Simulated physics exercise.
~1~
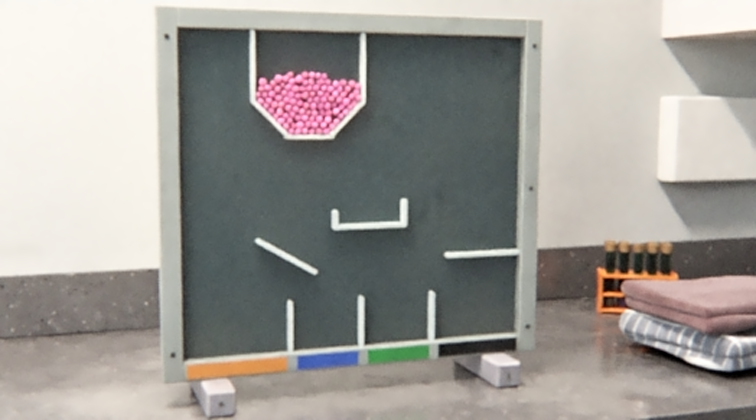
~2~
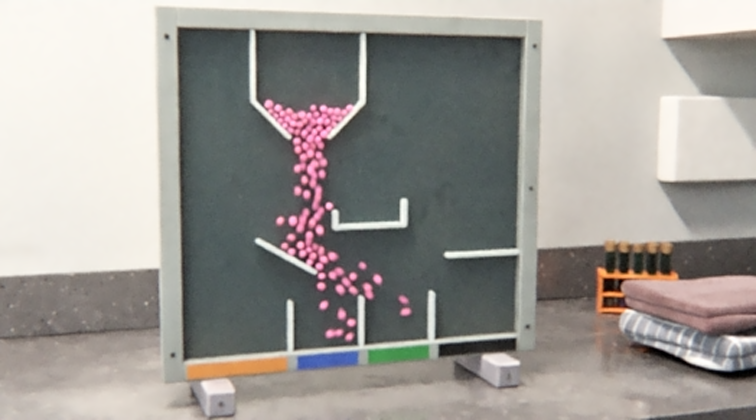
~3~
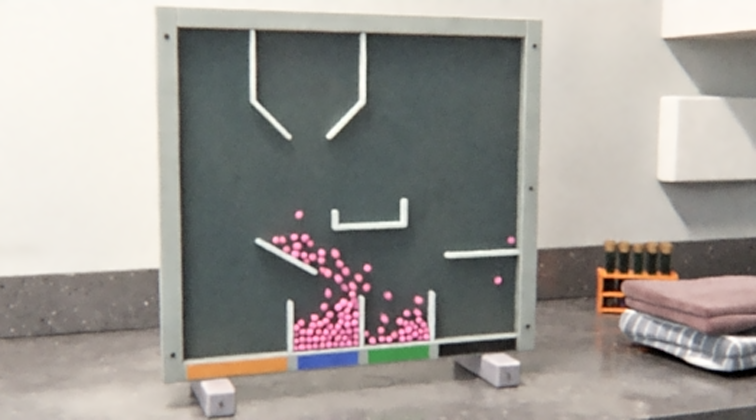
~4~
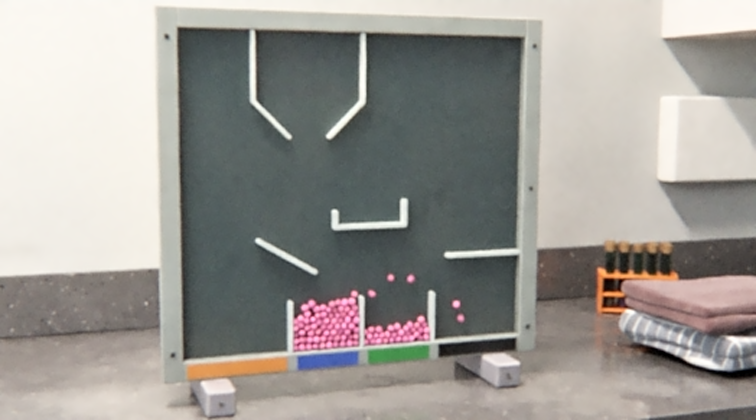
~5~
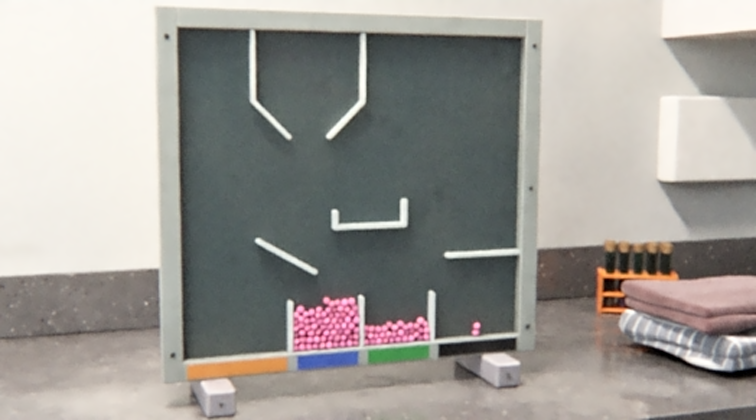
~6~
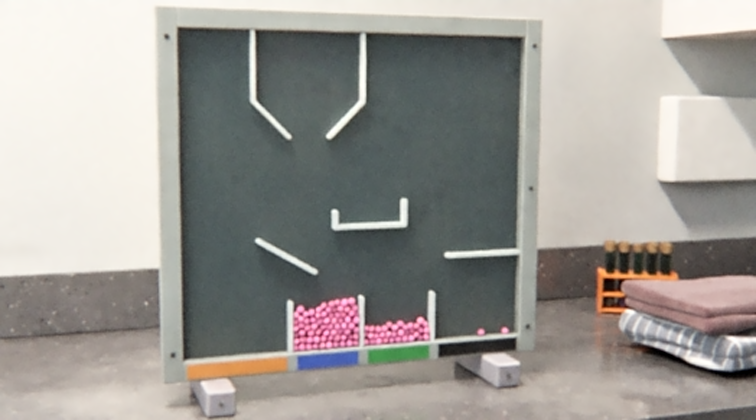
The video shows pink beads pouring from a hopper in an upright framed case, striking a slanted ledge and spilling into the bins below. They settle mostly in the blue bin, with fewer in the green, two in the black, and none in the orange.
